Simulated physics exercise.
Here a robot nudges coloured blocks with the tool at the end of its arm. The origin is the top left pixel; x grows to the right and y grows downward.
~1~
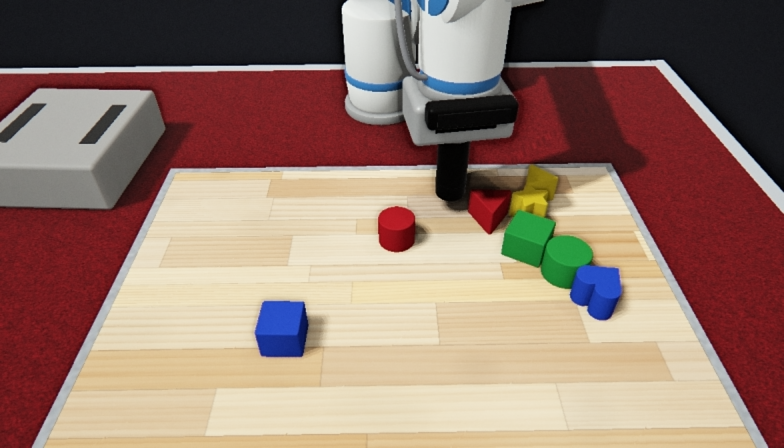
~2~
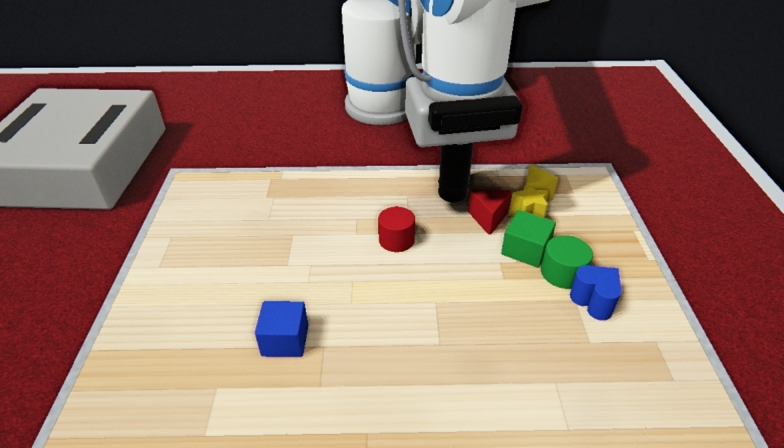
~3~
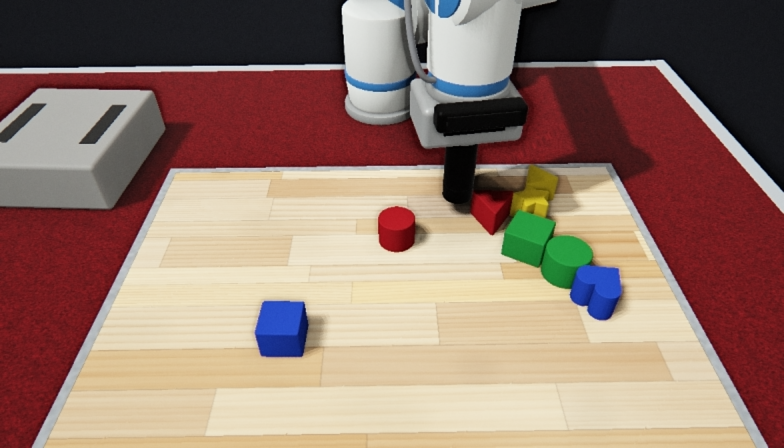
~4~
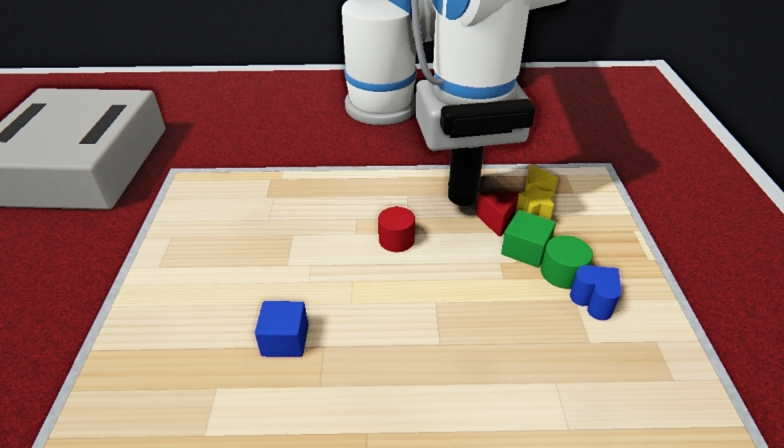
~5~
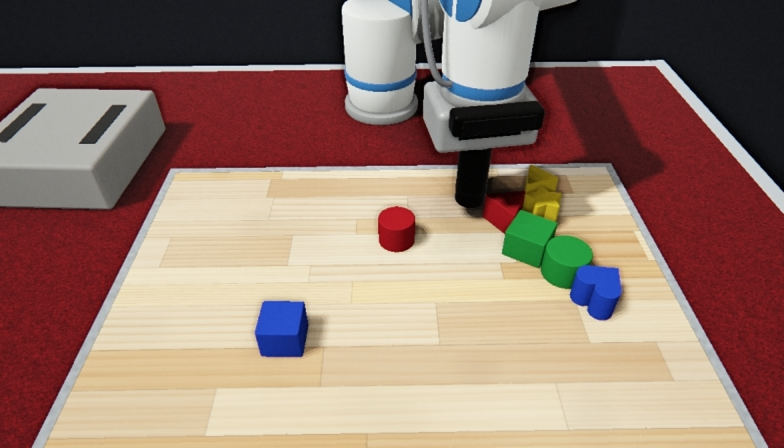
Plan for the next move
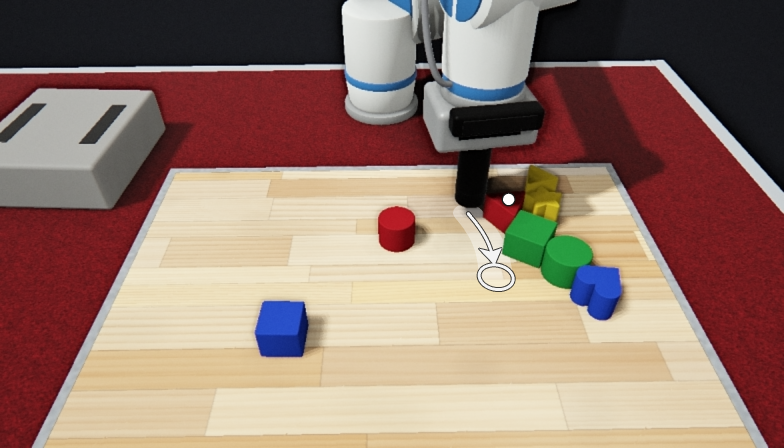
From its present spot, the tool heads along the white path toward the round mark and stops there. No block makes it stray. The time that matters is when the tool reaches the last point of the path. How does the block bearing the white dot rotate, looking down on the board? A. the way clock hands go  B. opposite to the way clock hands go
That would be B.
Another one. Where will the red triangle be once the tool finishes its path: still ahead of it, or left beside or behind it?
The block lies off to the side or behind.
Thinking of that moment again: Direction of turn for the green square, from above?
From the top: Clockwise.
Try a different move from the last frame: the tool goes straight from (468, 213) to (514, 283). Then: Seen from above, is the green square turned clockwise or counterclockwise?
It spins with the clock.
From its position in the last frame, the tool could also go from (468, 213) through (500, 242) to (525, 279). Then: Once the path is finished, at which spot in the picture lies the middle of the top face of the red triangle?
I'd guess (531, 208).
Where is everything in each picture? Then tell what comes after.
Tool's lower end at (450, 193); red triangle at (492, 197); green square at (531, 226); yellow star at (532, 195); green disc at (570, 250), in the first picture.
Tool at (453, 194); blocks still, in the second picture.
Tool at (457, 196); red triangle at (494, 197), in the third picture.
Tool at (463, 198); red triangle at (501, 199); yellow star at (539, 196), in the fourth picture.
Tool at (470, 200); red triangle at (509, 199); green square at (532, 227); yellow star at (545, 196); green disc at (570, 250), in the fifth picture.
Drawn move, from (468, 213) through (488, 242) to (496, 277); the dot is on the red triangle.
The first path, step by step. One third of the way, tool at (484, 218); red triangle at (520, 203), turned 55° anticlockwise; green square at (542, 228), turned 35° clockwise; yellow star at (547, 195); green disc at (573, 254).
Two thirds of the way, tool at (494, 240); red triangle at (520, 206), turned 75° anticlockwise; green square at (542, 228), turned 35° clockwise; yellow star at (547, 195); green disc at (573, 254).
At the end, tool at (499, 263); red triangle at (520, 206), turned 75° anticlockwise; green square at (542, 228), turned 35° clockwise; yellow star at (547, 195); green disc at (573, 254).
